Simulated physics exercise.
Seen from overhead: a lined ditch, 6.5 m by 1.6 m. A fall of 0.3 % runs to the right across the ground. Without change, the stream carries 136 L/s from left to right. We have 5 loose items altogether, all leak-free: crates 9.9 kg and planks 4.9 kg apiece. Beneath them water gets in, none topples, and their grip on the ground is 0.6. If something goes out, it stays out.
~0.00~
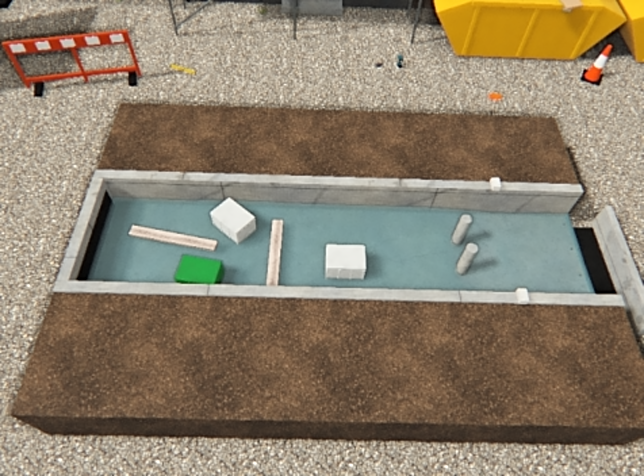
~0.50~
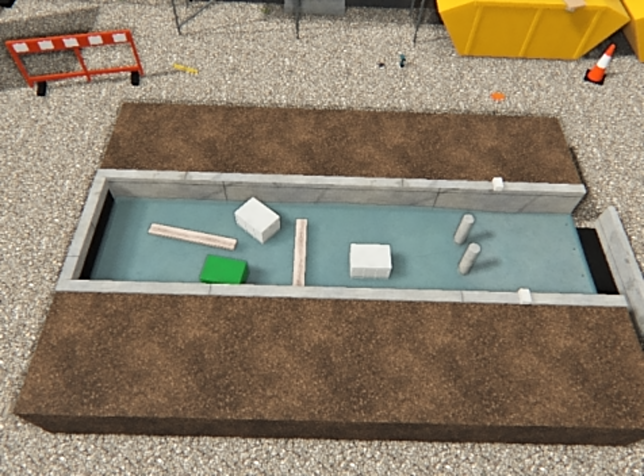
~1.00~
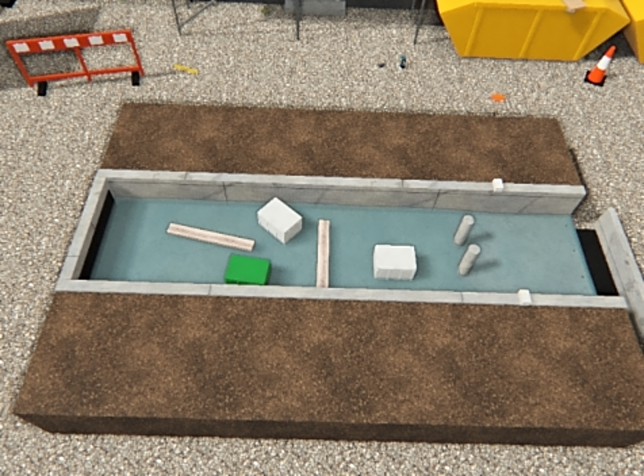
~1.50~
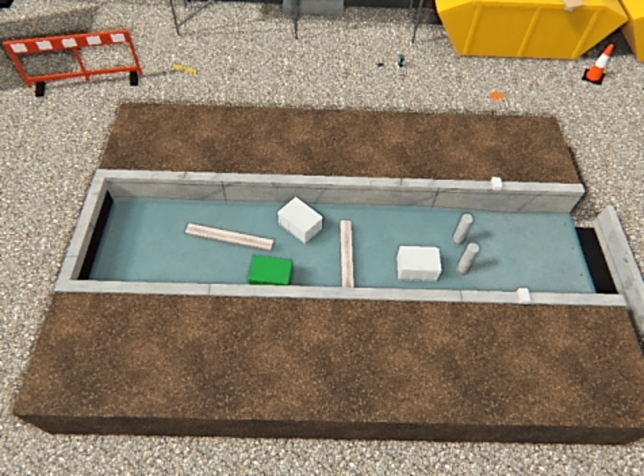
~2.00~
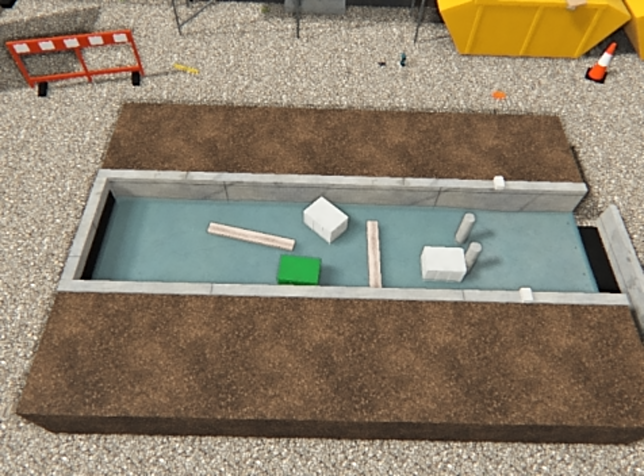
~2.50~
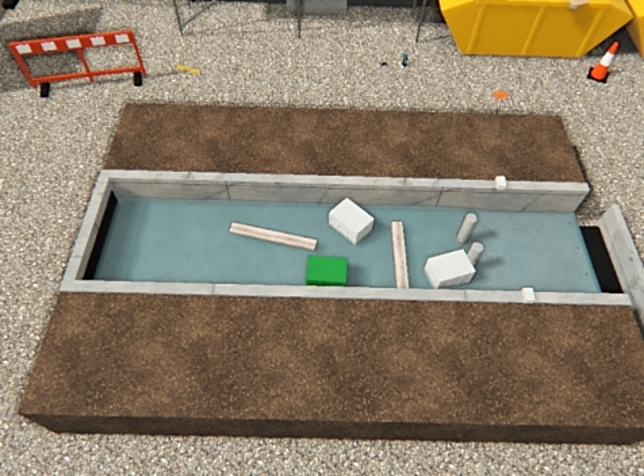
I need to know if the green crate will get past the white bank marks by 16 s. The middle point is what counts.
I expect it won't get beyond the marks in time.
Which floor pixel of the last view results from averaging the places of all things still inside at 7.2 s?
It works out to somewhere near (430, 255) on the floor.
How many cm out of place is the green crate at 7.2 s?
By then it has shifted roughly 300 cm.
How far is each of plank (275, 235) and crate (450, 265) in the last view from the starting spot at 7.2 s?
First one 300 cm, second one 140 cm.
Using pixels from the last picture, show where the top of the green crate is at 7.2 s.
By that time it sits near (425, 244).
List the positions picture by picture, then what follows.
The first picture shows the green crate at (198, 270), afloat; 14 cm deep round most things; 0 of 5 have shifted.
The second picture shows the green crate at (223, 270), afloat, 29 cm from its start; about 1280 L in view; 5 of 5 have shifted.
The third picture shows the green crate at (248, 269), afloat, 59 cm from its start; 14 cm deep round most things; 5 of 5 have shifted.
The fourth picture shows the green crate at (270, 270), afloat, 88 cm from its start; 14 cm deep round most things; 5 of 5 have shifted.
The fifth picture shows the green crate at (299, 269), afloat, 122 cm from its start; 13 cm deep round most things; 5 of 5 have shifted.
The sixth picture shows the green crate at (327, 269), afloat, 155 cm from its start; about 1260 L in view; 5 of 5 have shifted.
After 3.5 s the green crate is near (379, 267), 2.2 m from its start, afloat; 0 of 5 are over the mark; 5 afloat.
After 7.2 s the green crate is near (425, 244), 2.9 m from its start, afloat; 0 of 5 are over the mark; 5 afloat.
After 12.0 s the green crate is near (426, 246), 2.9 m from its start, afloat; 0 of 5 are over the mark; 5 afloat.
After 16.0 s the green crate is near (426, 246), 2.9 m from its start, afloat; 0 of 5 are over the mark; 5 afloat.
